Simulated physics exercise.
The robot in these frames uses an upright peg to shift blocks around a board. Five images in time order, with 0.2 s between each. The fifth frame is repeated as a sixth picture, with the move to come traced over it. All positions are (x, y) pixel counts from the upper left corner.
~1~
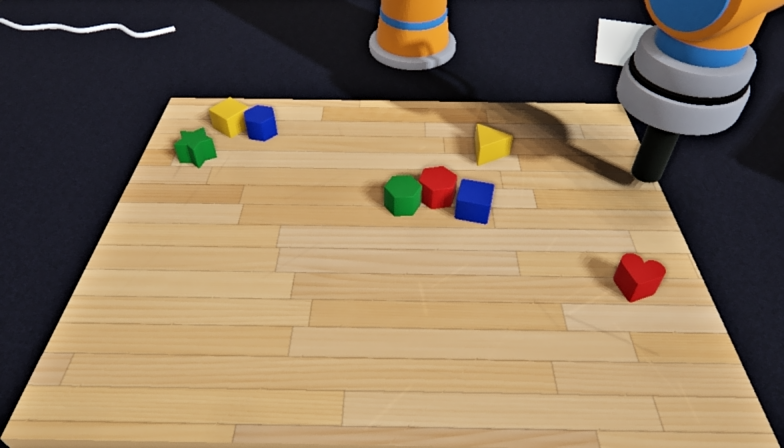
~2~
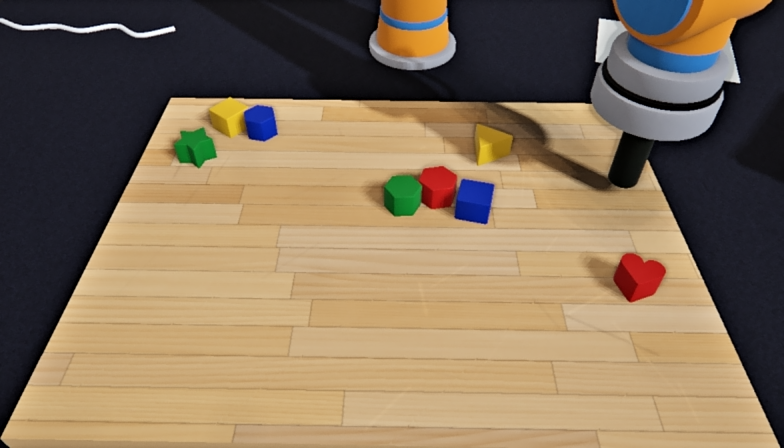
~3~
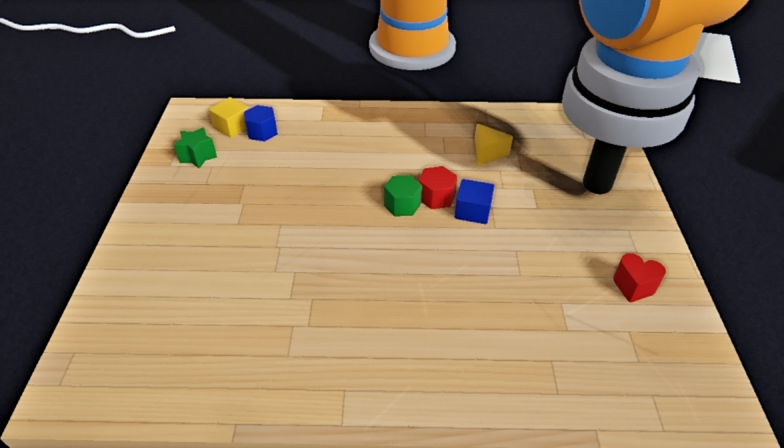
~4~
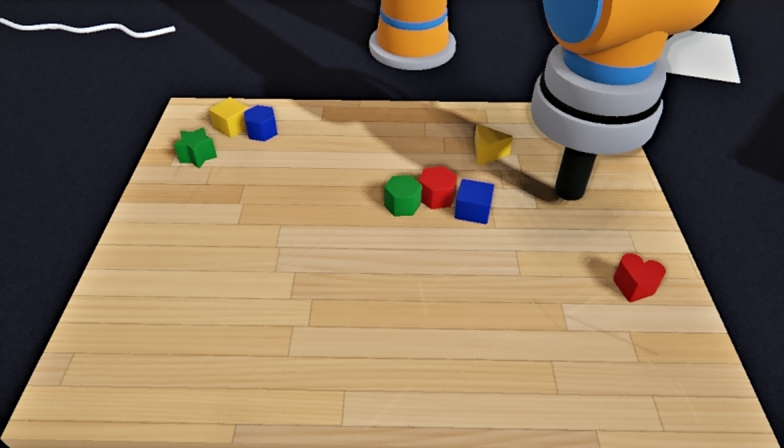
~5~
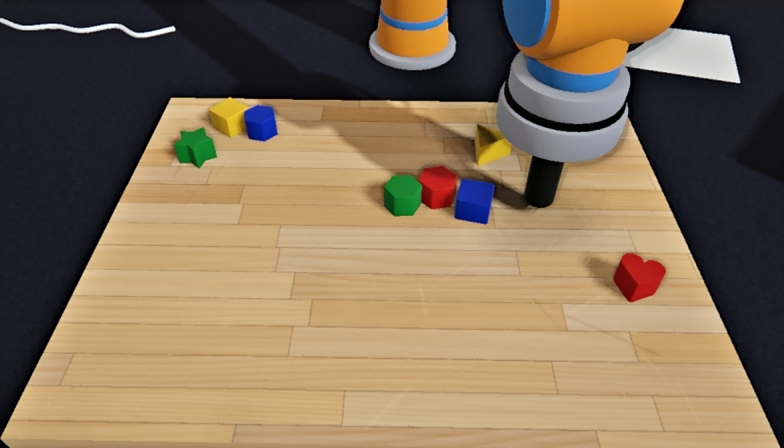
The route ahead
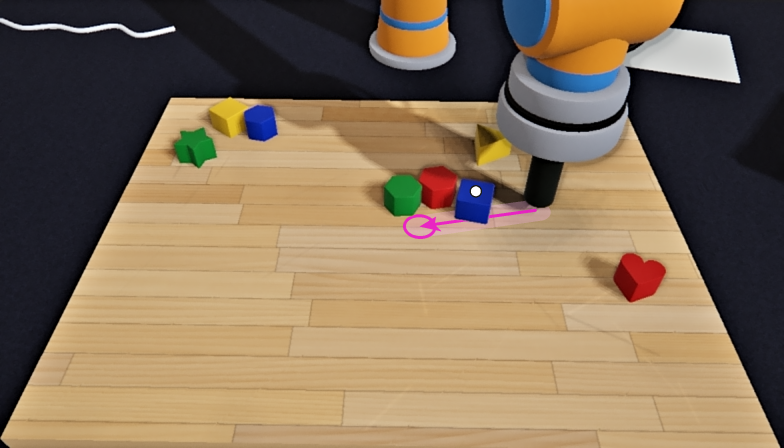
On a light wooden board against a dark surface, coloured blocks sit in scattered groups, with a red heart alone toward the right. A robot arm's black upright peg starts near the upper right edge and glides left and slightly downward, ending just right of the blue cube, while the blocks stay still.
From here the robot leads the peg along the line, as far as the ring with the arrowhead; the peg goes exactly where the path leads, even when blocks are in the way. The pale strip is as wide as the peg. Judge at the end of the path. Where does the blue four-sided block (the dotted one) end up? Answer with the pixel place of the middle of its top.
Roughly at (410, 186).
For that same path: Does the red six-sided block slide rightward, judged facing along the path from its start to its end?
My answer is yes.
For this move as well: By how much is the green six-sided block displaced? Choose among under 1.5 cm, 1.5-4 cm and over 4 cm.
If I had to pick, the green six-sided block travels from 1.5 to 4 cm here.
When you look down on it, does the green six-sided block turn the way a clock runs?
Final answer: No.
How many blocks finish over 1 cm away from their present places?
Put simply, three or more blocks are moved more than 1 cm.
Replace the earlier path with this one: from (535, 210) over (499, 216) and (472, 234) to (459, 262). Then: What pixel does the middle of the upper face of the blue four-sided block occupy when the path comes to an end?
Expect it around (448, 196).
Drawn move, from (535, 210) to (420, 226); the dot is on the blue four-sided block.
What follows on the original path. One third of the way, peg at (499, 205); blue four-sided block at (468, 191).
Two thirds of the way, peg at (459, 210); green six-sided block at (390, 185), turned 10° anticlockwise; red six-sided block at (416, 166), turned 35° clockwise; blue four-sided block at (430, 189), turned 40° clockwise.
At the end, peg at (420, 215); green six-sided block at (374, 182), turned 35° anticlockwise; red six-sided block at (411, 163), turned 55° clockwise; blue four-sided block at (410, 186), turned 60° clockwise.
